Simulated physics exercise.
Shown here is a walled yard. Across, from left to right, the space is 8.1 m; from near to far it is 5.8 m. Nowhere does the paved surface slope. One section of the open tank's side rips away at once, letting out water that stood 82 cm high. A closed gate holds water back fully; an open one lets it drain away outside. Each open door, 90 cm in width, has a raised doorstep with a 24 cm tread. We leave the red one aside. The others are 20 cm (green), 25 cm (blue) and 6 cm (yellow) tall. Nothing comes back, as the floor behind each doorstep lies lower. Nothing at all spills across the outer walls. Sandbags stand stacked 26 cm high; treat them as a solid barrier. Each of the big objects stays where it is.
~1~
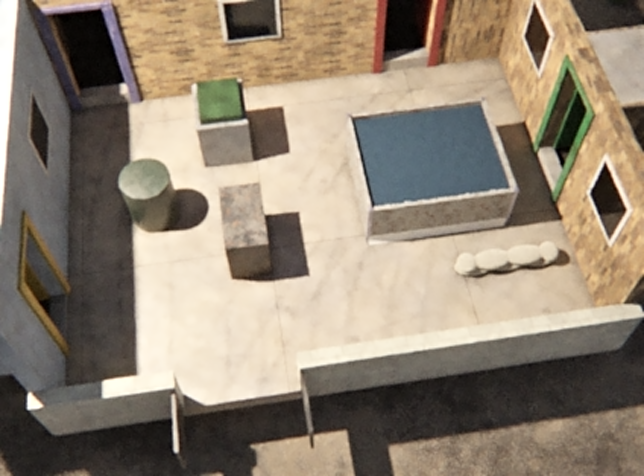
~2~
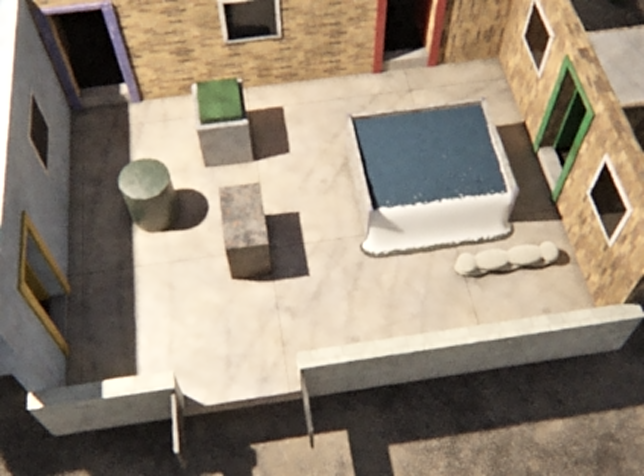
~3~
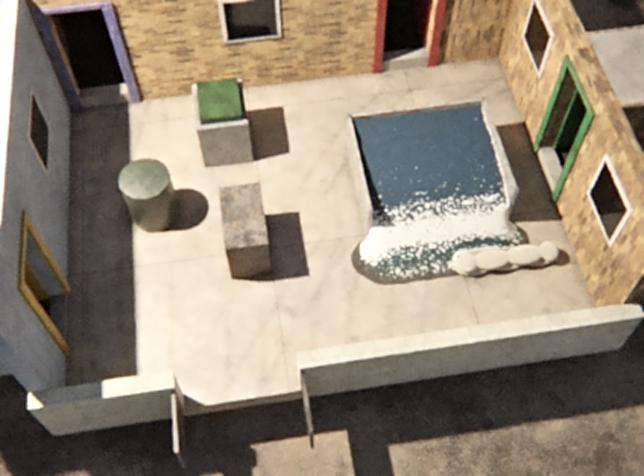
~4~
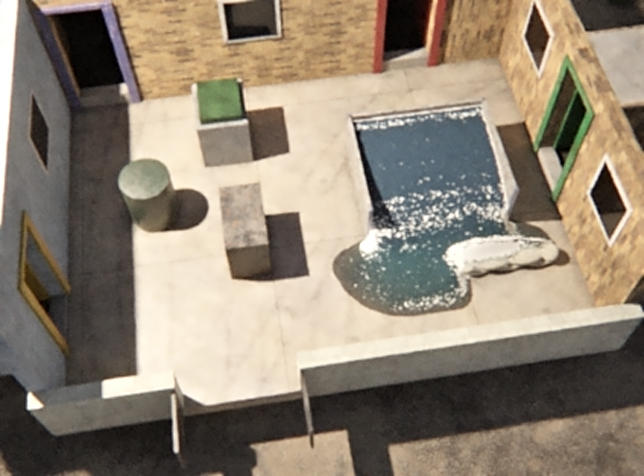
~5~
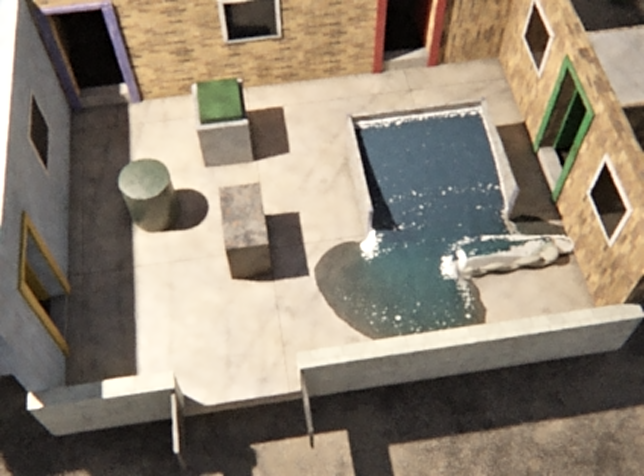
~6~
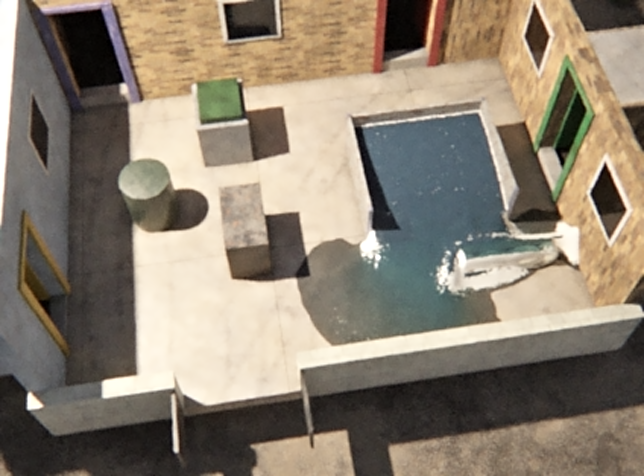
Water burst out of the front of a big open tank in a walled yard, poured around a low row of sandbags, and spread across the pale floor toward the front wall and the grey block.
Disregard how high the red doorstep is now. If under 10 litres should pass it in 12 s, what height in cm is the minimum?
The minimum is around 6 cm.
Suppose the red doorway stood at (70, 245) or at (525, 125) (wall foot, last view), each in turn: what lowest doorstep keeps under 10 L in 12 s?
In turn: About 10.0 cm, about 5.5 cm.
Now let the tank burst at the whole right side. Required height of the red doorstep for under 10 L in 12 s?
Estimate: Near 13.0 cm.
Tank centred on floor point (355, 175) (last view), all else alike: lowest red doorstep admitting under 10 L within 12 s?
Some 12.0 cm.
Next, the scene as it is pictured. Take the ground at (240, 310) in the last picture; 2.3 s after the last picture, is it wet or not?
At that moment it's submerged.
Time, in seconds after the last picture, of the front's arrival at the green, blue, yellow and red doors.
Green: 0.3 s; blue: 4.0 s; yellow: 2.0 s; red: 2.4 s.
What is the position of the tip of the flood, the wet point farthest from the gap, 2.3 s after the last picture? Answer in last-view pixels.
Pixel: About (66, 410).
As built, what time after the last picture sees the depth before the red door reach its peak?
Around 6.0 s.
Then, 0.7 s after the last picture water covers 25 % of the floor, deepest (54 cm) near (441, 342); it has not reached the red door.
Then, 2.3 s after the last picture water covers 55 % of the floor, deepest (33 cm) near (594, 330); it has not reached the red door.
Then, 11.3 s after the last picture water covers 95 % of the floor, deepest (11 cm) near (71, 118); 6 cm at the red door, 0 litres in over its 26 cm doorstep.
At the red door as built, the water peaked near 9 cm, 5.9 s after the last picture.
With a doorstep of 5.5 cm, 15 litres would have come in within the 12 s; with 7.5 cm, 4 litres. So under 10 litres takes about 6 cm.
